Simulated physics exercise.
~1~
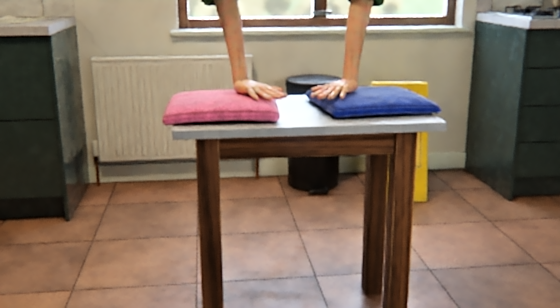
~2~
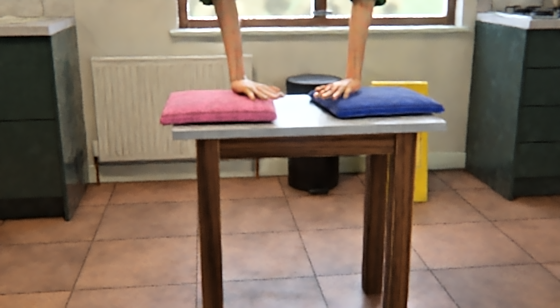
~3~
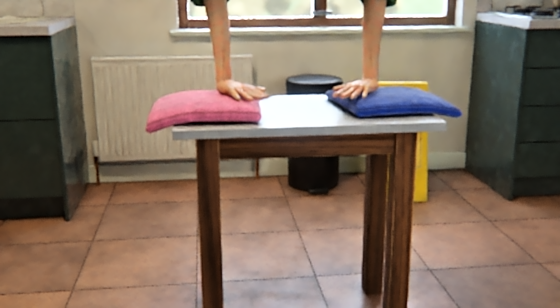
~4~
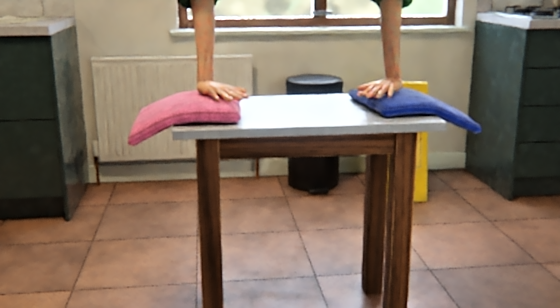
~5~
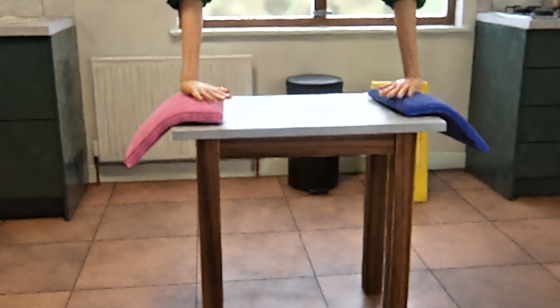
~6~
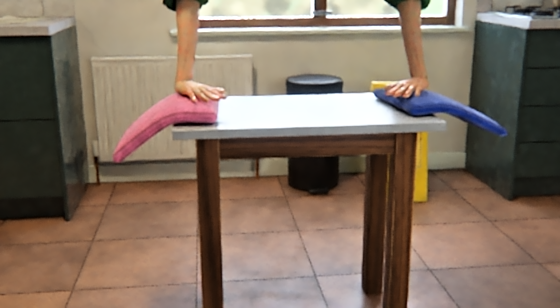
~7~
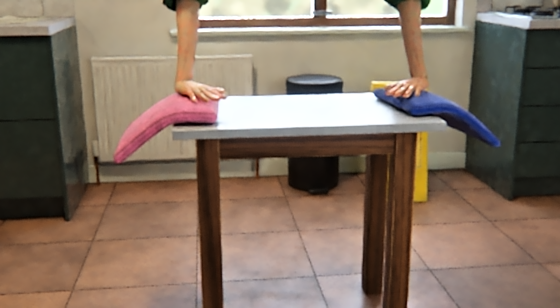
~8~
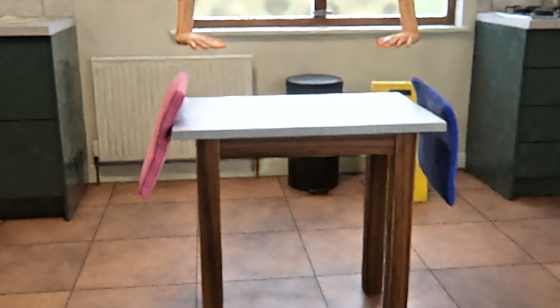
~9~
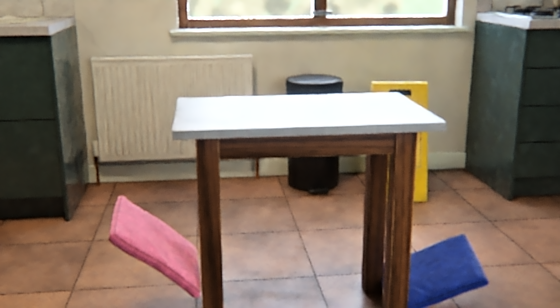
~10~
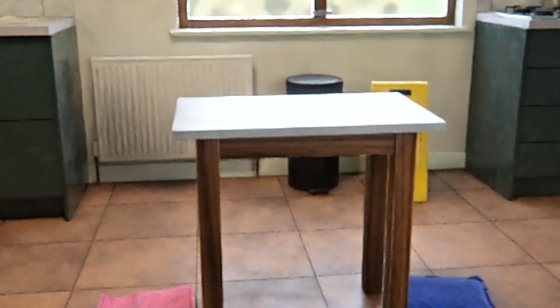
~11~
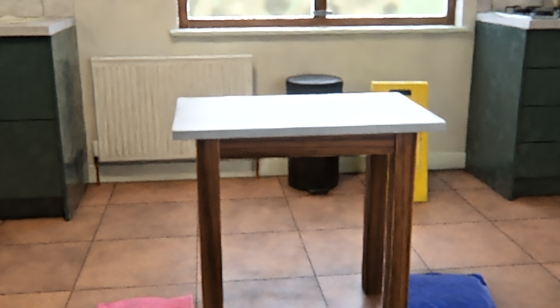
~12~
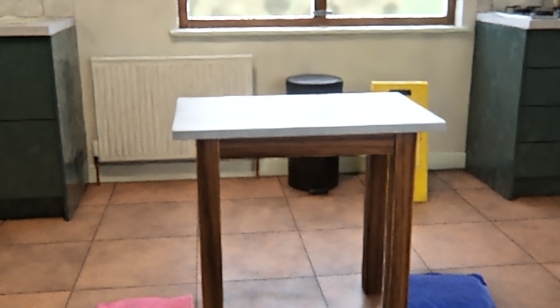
In a kitchen, two hands slid a pink pad left and a blue pad right until both drooped over opposite ends of a small table, then lifted away, and the pads tipped off and dropped to the tiled floor.
